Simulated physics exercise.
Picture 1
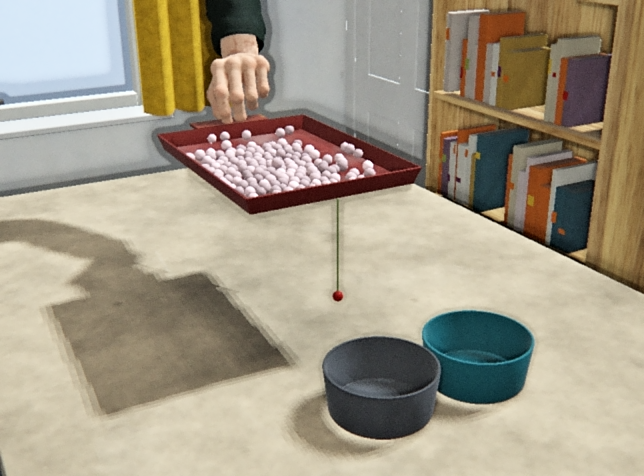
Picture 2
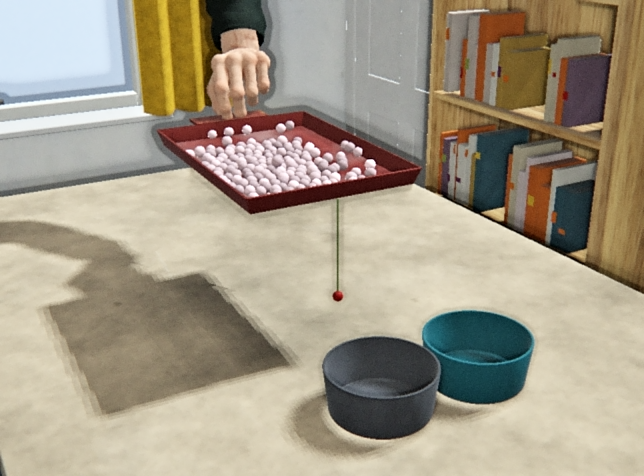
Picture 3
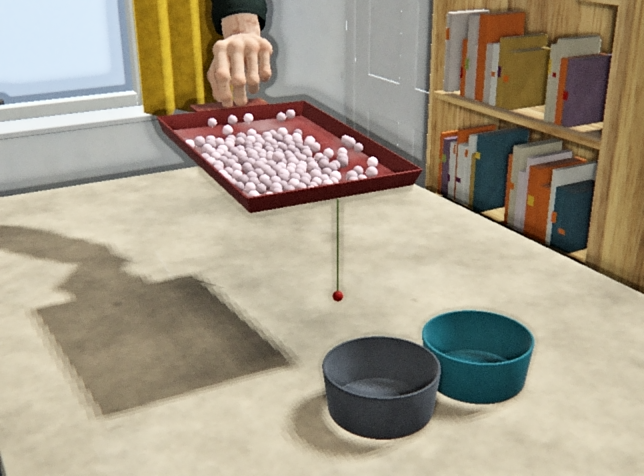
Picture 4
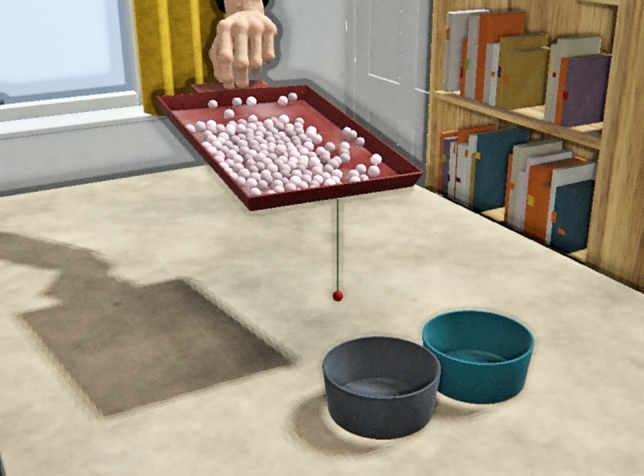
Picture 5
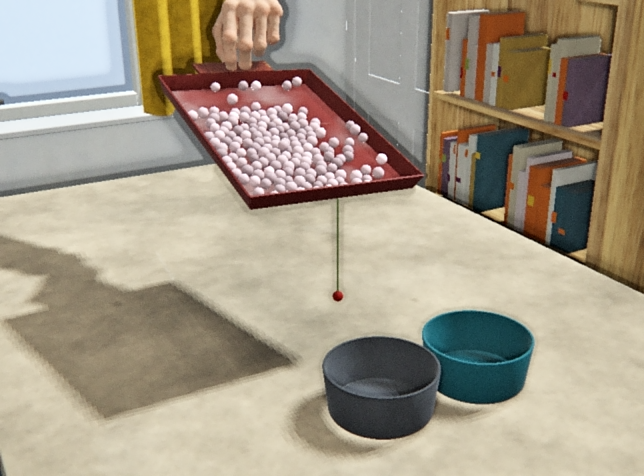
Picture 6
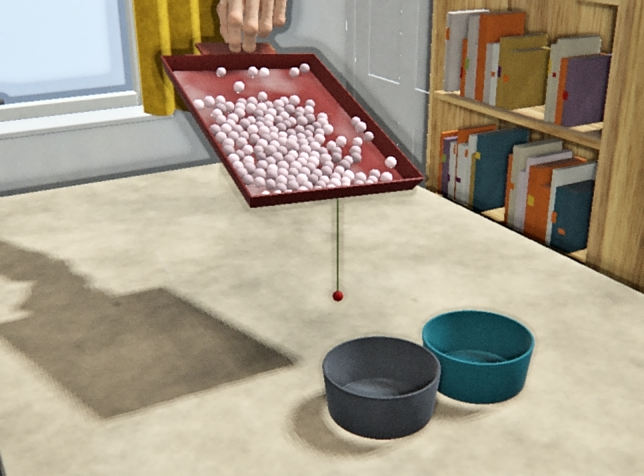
A dark red shallow tray of small pale pink balls is held by a hand at its far end above a pale, mottled counter, seen from slightly above, with a yellow curtain, window and bookshelf behind. A red bead hangs on a thread from the near edge, and grey and teal dishes stand at lower right. The hand raises the far end, steepening the tray, and the balls begin shifting while the camera stays still.
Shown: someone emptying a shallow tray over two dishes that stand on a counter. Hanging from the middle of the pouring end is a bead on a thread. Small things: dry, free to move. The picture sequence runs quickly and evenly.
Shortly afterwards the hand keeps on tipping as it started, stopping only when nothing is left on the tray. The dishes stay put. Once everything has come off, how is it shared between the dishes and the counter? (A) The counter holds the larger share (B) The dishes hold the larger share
(A) The counter holds the larger share.
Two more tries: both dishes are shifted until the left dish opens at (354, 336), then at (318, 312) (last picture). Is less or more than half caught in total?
For the two tries in order: Exceeding half, not as much as half.
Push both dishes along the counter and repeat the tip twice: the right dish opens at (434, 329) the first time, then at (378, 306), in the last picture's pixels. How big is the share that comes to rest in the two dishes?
Close to 70 in a hundred first, close to 40 in a hundred second.
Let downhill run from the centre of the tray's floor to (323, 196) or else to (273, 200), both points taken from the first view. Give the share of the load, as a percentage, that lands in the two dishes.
That comes to 10 per cent the first time and 0 per cent the second.
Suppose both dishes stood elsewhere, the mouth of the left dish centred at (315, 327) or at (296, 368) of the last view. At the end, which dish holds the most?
The right-hand one the first time, the right-hand one the second.
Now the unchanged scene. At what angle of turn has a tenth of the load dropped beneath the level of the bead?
The angle is roughly 65° at that point.
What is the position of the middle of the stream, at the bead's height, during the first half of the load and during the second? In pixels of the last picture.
Roughly (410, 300) first, then roughly (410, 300).
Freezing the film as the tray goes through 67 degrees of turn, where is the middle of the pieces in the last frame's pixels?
I'd put the middle of the pieces at roughly (373, 195).
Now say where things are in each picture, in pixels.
In the first picture, corners of the pouring end near (250, 196) and (414, 166), level; middle of the load near (271, 167), sugar pearls; left dish near (414, 413); right dish near (512, 379); bead on its thread near (338, 296).
In the second picture, corners of the pouring end near (250, 196) and (414, 167), level; middle of the load near (271, 165).
In the third picture, corners of the pouring end near (251, 195) and (415, 168), tipped barely, lowest at the right corner; middle of the load near (271, 160), only a few on the move.
In the fourth picture, corners of the pouring end near (252, 194) and (415, 170), tipped a little, lowest at the right corner; middle of the load near (272, 152), a little on the move.
In the fifth picture, corners of the pouring end near (253, 193) and (416, 173), tipped clearly, lowest at the right corner; middle of the load near (275, 146), near a quarter on the move.
In the sixth picture, corners of the pouring end near (254, 192) and (417, 175), tipped clearly, lowest at the right corner; middle of the load near (283, 143), all but a few on the move; left dish near (414, 413); right dish near (512, 379).
Shortly afterwards, tray tipped steeply; near two thirds on the tray; only a few in the left dish; only a few in the right dish; a little outside both; near a quarter in the air.
Next, tray tipped past a quarter turn; only a few in the left dish; only a few in the right dish; the bulk outside both; a little in the air.
Some moments later, tray tipped past a quarter turn; only a few in the left dish; a little in the right dish; all but a few outside both.
In the end, tray tipped past a quarter turn; only a few in the left dish; a little in the right dish; all but a few outside both.
